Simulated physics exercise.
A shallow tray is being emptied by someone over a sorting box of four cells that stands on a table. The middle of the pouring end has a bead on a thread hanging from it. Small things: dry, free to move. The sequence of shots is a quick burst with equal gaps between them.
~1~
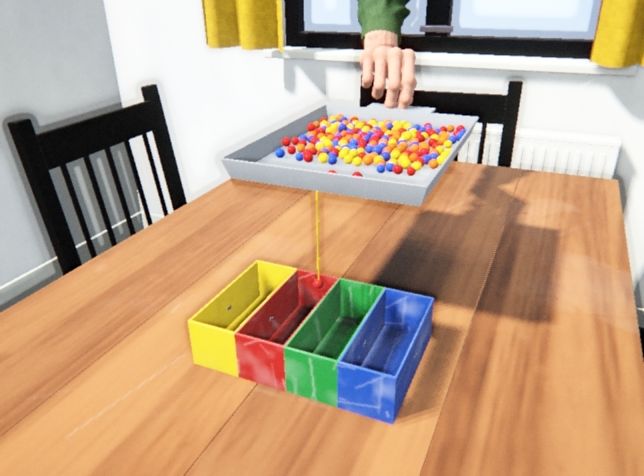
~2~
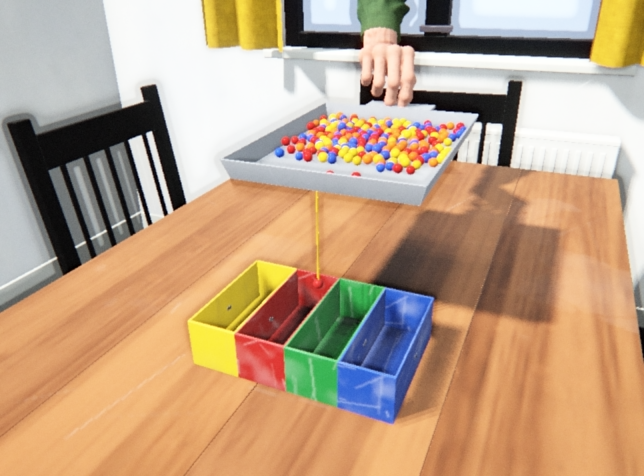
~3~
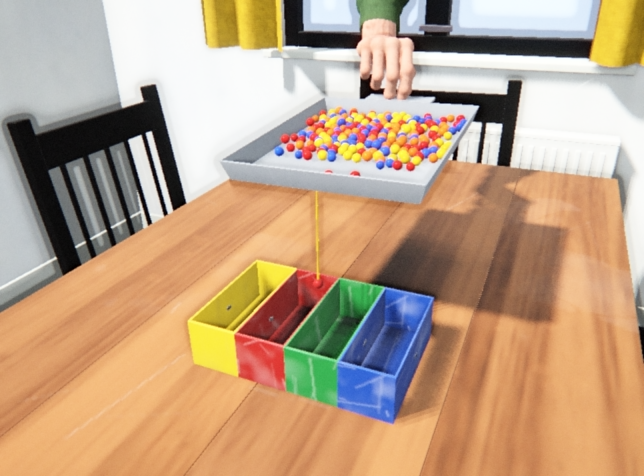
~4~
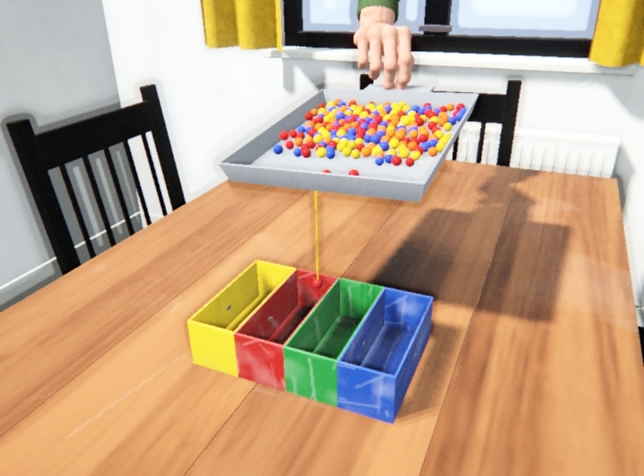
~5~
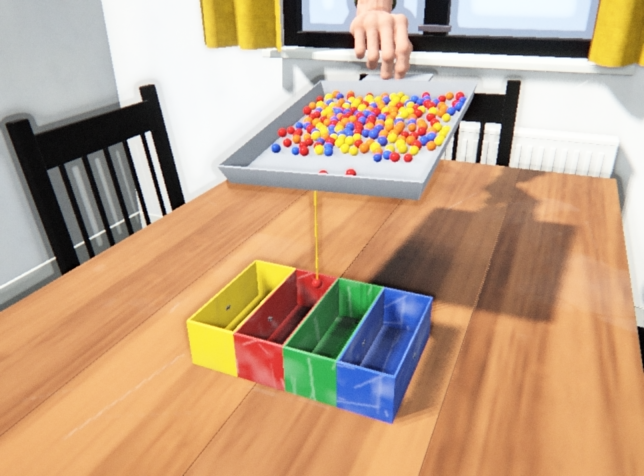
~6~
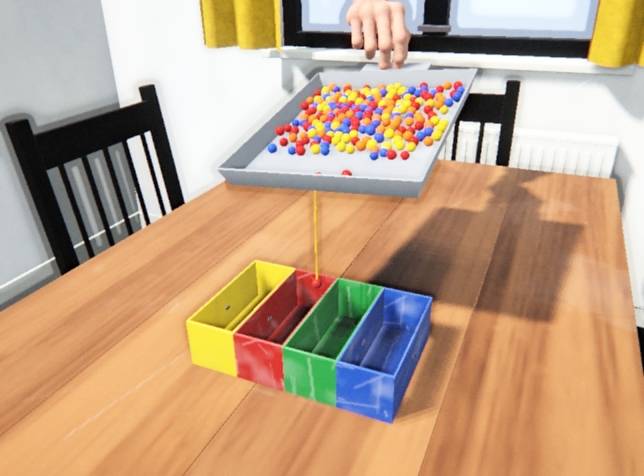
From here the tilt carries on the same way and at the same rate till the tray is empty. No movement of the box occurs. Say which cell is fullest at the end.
The yellow cell is fullest at the end.
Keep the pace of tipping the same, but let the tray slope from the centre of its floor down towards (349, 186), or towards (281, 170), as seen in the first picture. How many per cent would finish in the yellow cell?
In turn 0 and 50 in a hundred.
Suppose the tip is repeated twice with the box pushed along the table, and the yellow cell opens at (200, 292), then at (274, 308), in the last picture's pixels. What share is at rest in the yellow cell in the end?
Close to 40 in a hundred, then close to 20 in a hundred.
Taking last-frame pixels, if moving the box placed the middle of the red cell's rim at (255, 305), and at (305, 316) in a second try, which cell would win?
In order of the tries: That yellow cell and yellow.
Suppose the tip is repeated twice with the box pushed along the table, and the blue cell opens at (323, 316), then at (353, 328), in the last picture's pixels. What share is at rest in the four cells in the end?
About 90% and about 90%.
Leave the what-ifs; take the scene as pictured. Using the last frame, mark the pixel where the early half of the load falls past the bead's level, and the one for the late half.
First part (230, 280), rest (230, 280).
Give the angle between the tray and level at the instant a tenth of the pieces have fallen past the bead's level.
My estimate is some 60 degrees.
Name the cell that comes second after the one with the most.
The cell in red.
Just after the last frame, tray tipped steeply; the larger part on the tray; about a tenth in the yellow cell; just a few in the red cell; about a tenth falling or outside the box.
A moment on, tray tipped right over; just a few on the tray; roughly half in the yellow cell; roughly a quarter in the red cell; just a few in the green cell; roughly a third falling or outside the box.
Further on, tray tipped past a quarter turn; roughly half in the yellow cell; roughly a quarter in the red cell; just a few in the green cell; roughly a third falling or outside the box.
When it is over, tray tipped past a quarter turn; roughly half in the yellow cell; roughly a quarter in the red cell; just a few in the green cell; not one in the blue cell; roughly a third outside the box.
